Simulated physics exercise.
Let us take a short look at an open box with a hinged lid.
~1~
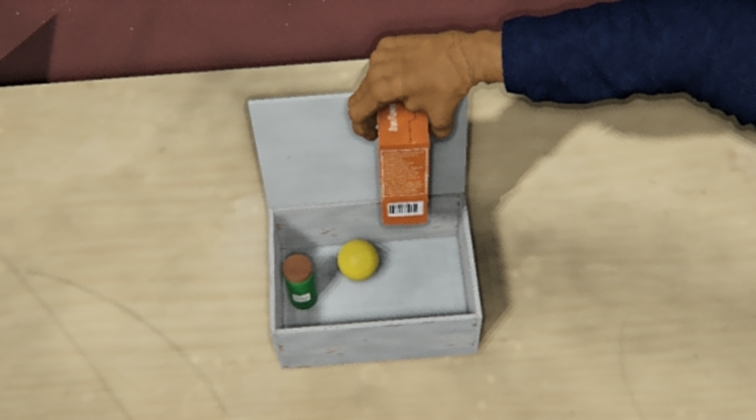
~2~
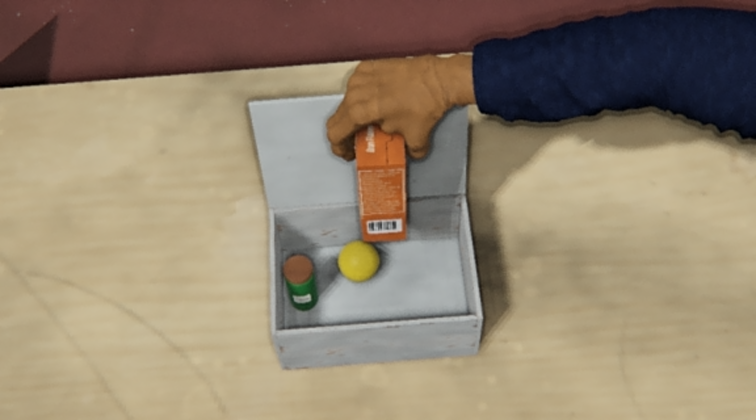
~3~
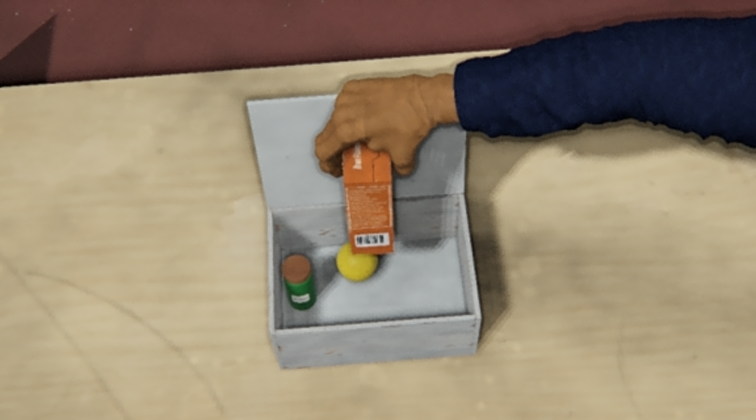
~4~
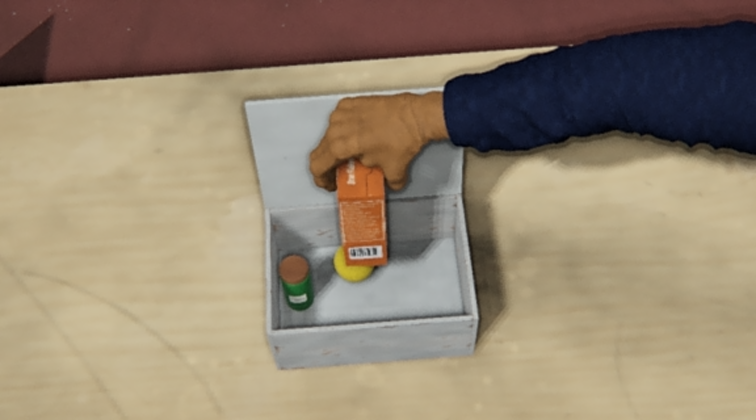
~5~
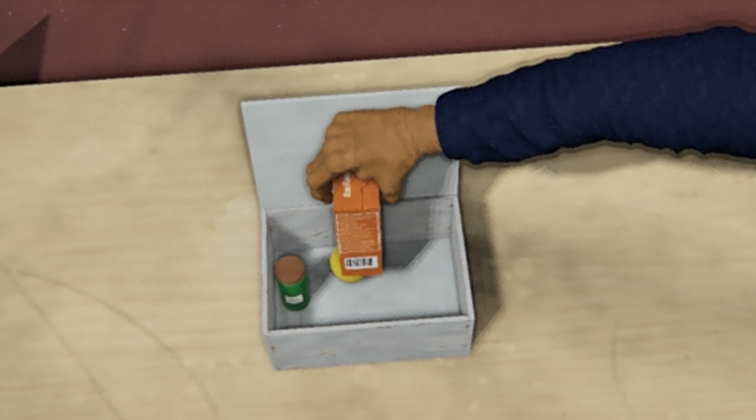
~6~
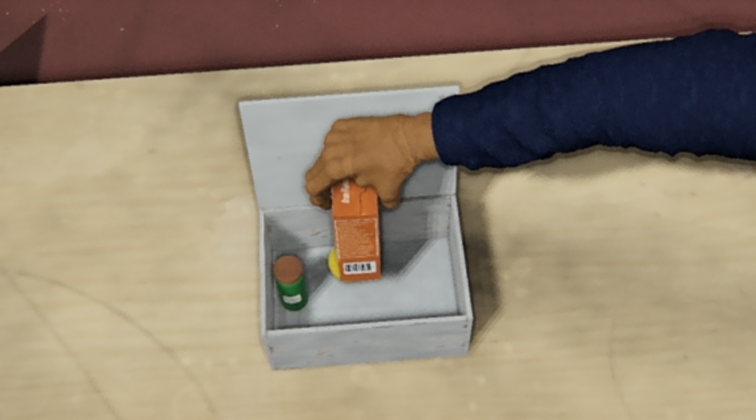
At the start, a hand holds an orange carton near the raised lid of an open gray box, with a yellow lemon and a green jar inside. The hand lowers the carton down and slightly left into the box, gradually covering most of the lemon, while the jar stays at the left.
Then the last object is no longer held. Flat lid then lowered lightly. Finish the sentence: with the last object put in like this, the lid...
The lid closes fully.
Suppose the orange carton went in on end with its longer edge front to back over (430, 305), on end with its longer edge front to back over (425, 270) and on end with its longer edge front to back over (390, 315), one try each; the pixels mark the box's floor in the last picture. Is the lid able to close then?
Case one, the lid is kept from closing; case two, it is kept from closing; case three, it is kept from closing.
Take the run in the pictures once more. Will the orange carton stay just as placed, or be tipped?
At the finish the orange carton goes crooked.
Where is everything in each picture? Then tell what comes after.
In the first frame, still above its spot; orange carton (403, 161); yellow lemon (358, 260).
In the second frame, still above its spot; orange carton (382, 179); yellow lemon (359, 261).
In the third frame, still above its spot; orange carton (369, 194); yellow lemon (357, 261).
In the fourth frame, still above its spot; orange carton (363, 208).
In the fifth frame, still above its spot; orange carton (358, 219).
In the sixth frame, in place under the hand; orange carton (357, 225).
Then, 0.80 s on from there, lid starting down; orange carton on its side near (383, 292); yellow lemon shifted about its own width.
Then, 1.70 s on from there, lid 49° above the rim; orange carton on its side near (383, 292); yellow lemon shifted about its own width.
In the end, lid shut; toppled in the box, orange carton; moved from the start, yellow lemon; green shaker unmoved. At the end, from the last picture's camera, orange carton near (383, 292).
